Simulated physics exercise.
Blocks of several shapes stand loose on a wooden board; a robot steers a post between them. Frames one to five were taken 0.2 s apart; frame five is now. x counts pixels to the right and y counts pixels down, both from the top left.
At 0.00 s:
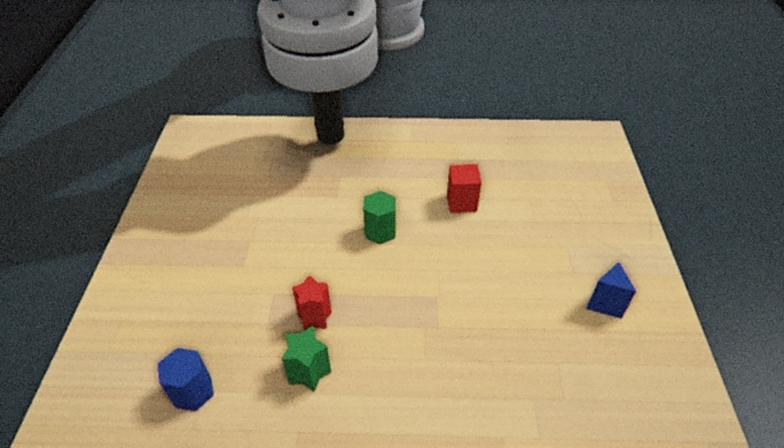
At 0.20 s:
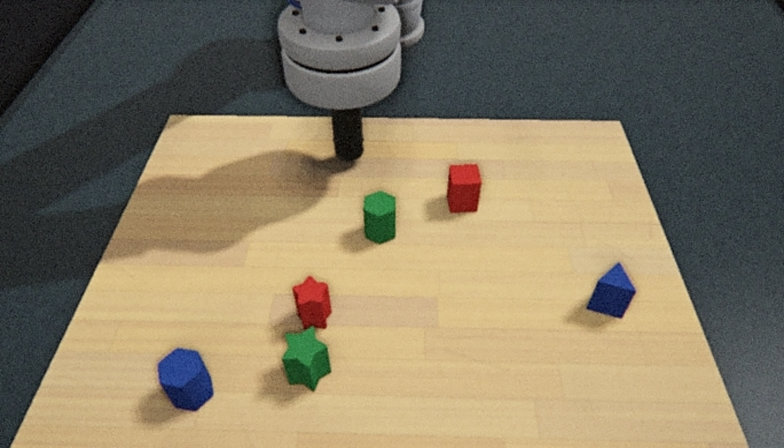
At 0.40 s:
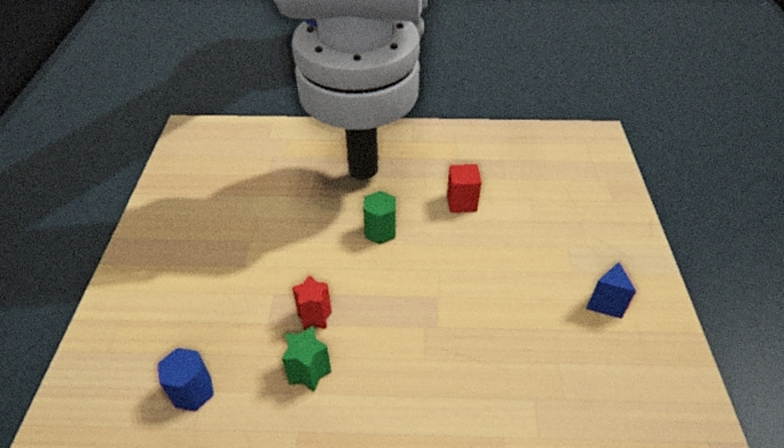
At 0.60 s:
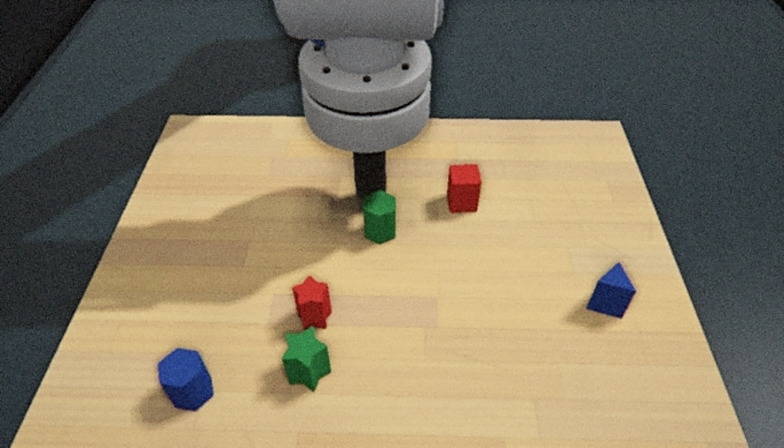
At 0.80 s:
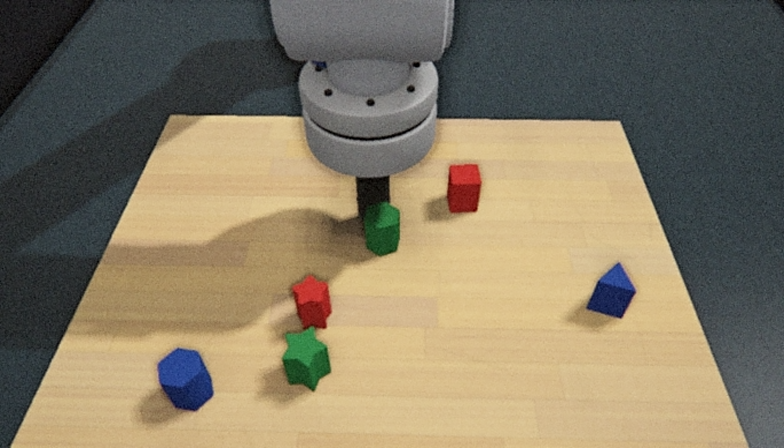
At first, a robot arm holds a dark post near the far edge of a wooden board scattered with red, green and blue blocks. The post moves nearer and slightly right, up behind the green hexagonal block, then nudges it a little toward the viewer while the other blocks stay still.
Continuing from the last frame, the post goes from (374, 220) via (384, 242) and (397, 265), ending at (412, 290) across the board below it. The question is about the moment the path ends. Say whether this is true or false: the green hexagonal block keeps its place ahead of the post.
That statement is accurate.
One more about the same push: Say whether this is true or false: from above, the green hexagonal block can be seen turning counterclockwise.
Answer: False.
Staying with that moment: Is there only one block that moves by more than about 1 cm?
The answer is yes.
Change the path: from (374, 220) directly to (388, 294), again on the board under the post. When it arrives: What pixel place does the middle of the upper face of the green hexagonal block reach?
My estimate: (404, 293).
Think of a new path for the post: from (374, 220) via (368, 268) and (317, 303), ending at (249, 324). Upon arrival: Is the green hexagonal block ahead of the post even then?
No, that is not how it ends up.
What follows on the original path. Halfway along, post (390, 247); green hexagonal block (396, 252), turned 15° clockwise.
At the end, post (412, 282); green hexagonal block (412, 292), turned 35° clockwise.
